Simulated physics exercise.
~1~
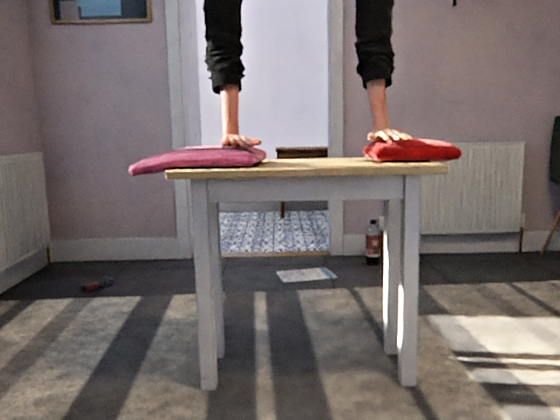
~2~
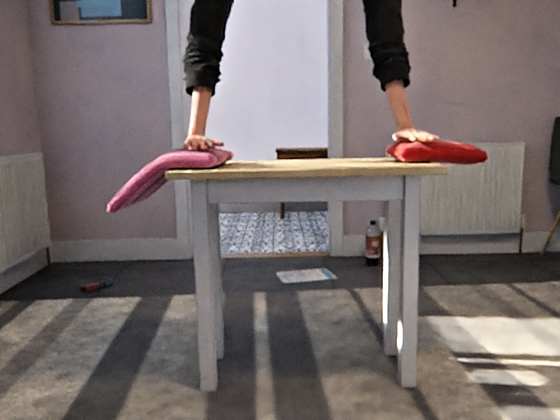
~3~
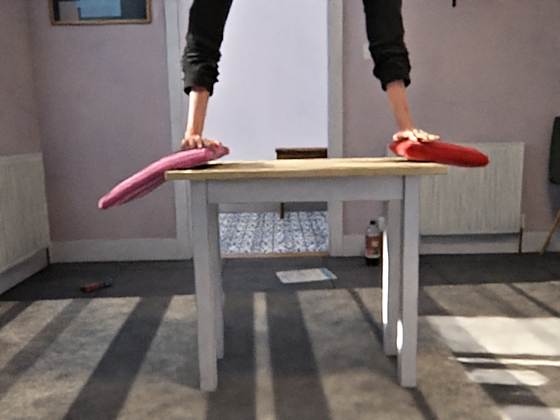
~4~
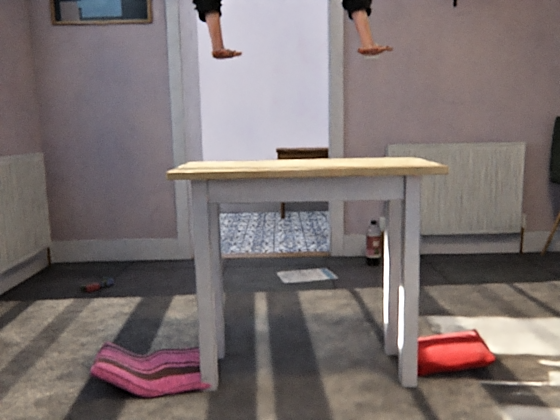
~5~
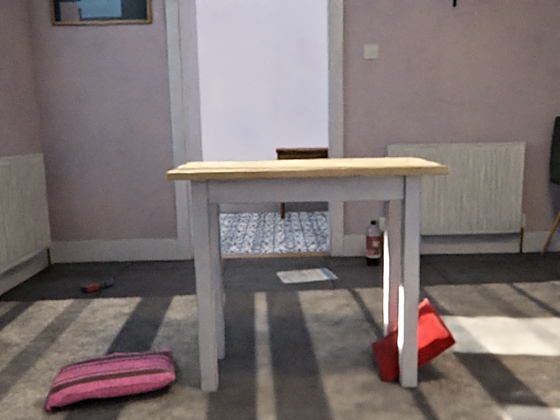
Two bare hands in dark sleeves press down on a pink folded blanket at the left and a red rice sack at the right, both on a pale wood-topped bench with white legs, seen from the front in a sunlit room with pink walls. The hands push the two things apart until each hangs over its end of the bench. The hands then lift away and leave the view as both drop to the floor. At the end the striped pink blanket lies flat at the left, and the red sack rests tilted by the right legs.
